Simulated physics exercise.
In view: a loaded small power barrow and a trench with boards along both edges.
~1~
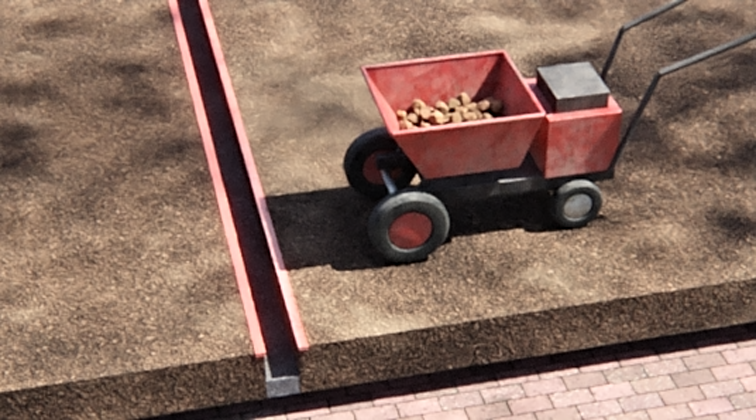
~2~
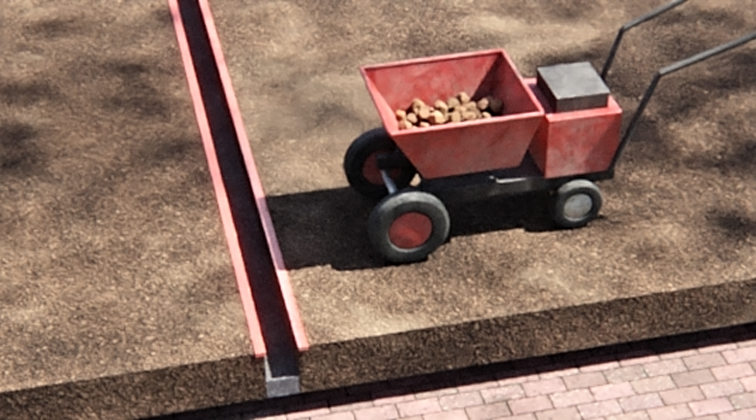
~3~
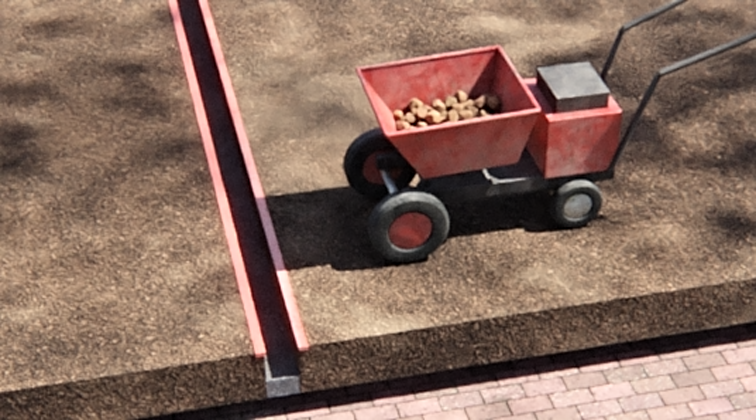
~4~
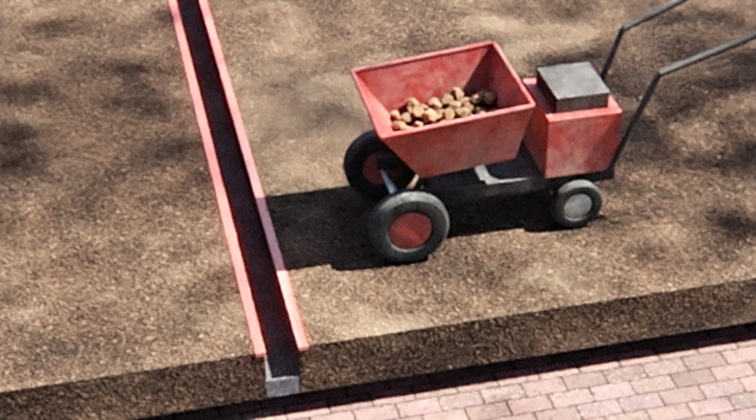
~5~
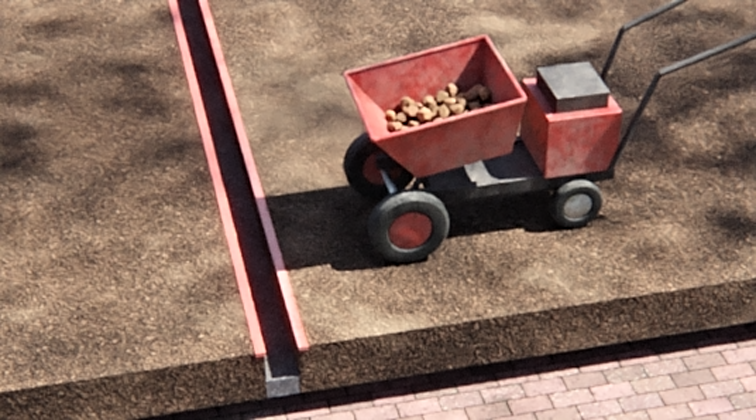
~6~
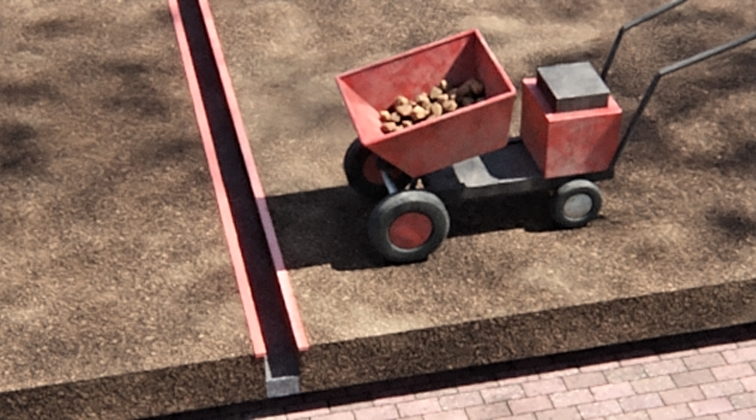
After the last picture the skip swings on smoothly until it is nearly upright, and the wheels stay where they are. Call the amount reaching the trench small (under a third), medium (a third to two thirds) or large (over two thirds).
Large.
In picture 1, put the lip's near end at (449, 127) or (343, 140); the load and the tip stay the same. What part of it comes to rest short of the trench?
It comes out near 70 in a hundred for the first and near 0 in a hundred for the second.
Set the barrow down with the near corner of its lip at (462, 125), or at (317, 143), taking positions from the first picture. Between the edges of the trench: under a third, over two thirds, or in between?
Try one, below one third; try two, under a third.
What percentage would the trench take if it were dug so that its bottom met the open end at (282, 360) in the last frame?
Estimated share: Approx. 60 %.
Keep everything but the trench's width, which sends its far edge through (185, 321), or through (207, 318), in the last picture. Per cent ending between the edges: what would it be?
First some 100, then 100 per cent.
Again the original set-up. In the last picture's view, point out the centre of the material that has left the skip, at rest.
Near (251, 257), more or less.
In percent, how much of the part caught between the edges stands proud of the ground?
Around 15 in a hundred.
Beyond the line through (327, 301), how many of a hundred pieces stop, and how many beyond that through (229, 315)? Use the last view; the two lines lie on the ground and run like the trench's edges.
Some 100 and some 10 per cent, respectively.
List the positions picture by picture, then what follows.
The first frame shows lip of the skip near (392, 134), level; top of the load near (456, 118), clay clods; first edge of the trench near (291, 305); far edge near (250, 311), the trench under half as wide as the skip, and about as deep as wide.
The second frame shows lip of the skip near (391, 134), level; top of the load near (455, 118).
The third frame shows lip of the skip near (387, 136), tipped barely; top of the load near (452, 116).
The fourth frame shows lip of the skip near (381, 137), tipped barely; top of the load near (462, 113).
The fifth frame shows lip of the skip near (374, 140), tipped a little; top of the load near (476, 109).
The sixth frame shows lip of the skip near (365, 144), tipped a little; top of the load near (469, 104); first edge of the trench near (291, 305); far edge near (250, 311).
Shortly afterwards, skip tipped steeply; the whole lot in the skip.
Next, skip tipped right over; all but a few in the skip; only a few short of the trench; only a few in or heaped over the trench; only a few falling.
Some moments later, skip tipped right over; near a quarter in the skip; a little short of the trench; near half in or heaped over the trench; a little beyond it.
In the end, skip tipped right over; only a few short of the trench; the bulk in or heaped over the trench; near a quarter beyond it.
